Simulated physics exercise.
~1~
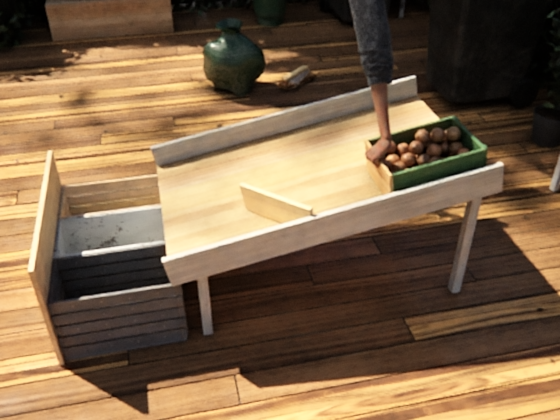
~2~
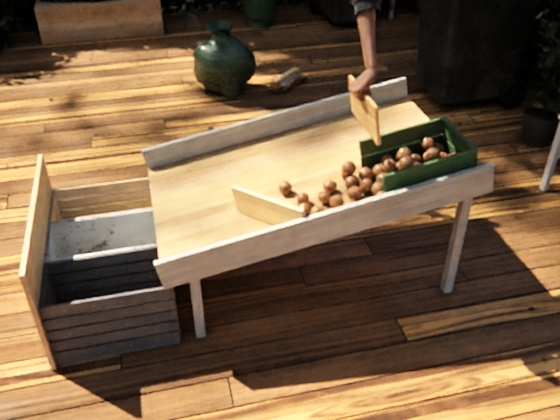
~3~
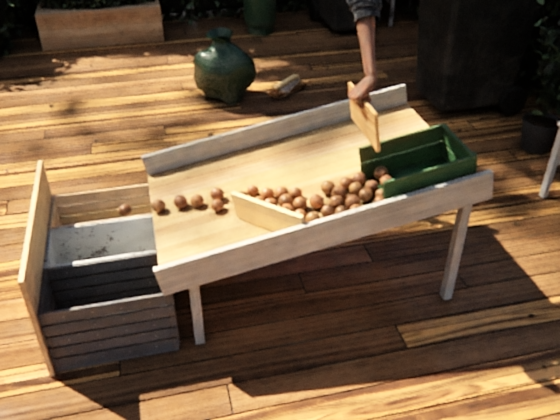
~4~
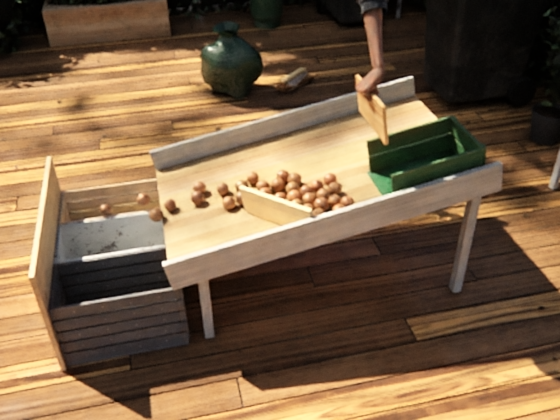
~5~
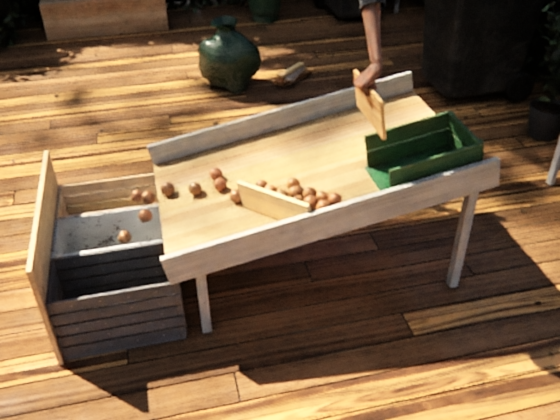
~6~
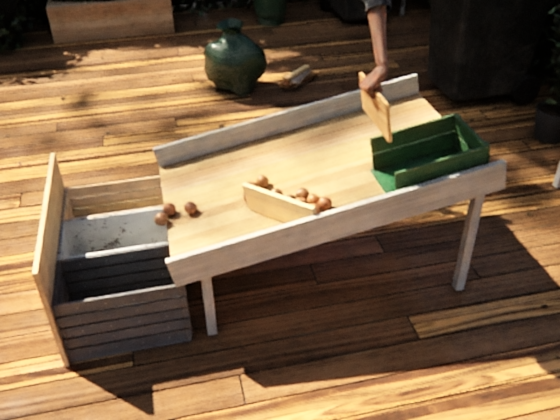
In this clip, a hand lifts a wooden gate from a green pen at the top of a sloping table, and round brown onions roll down to the left past an angled board, some dropping into tubs at the lower end while others remain on the slope.
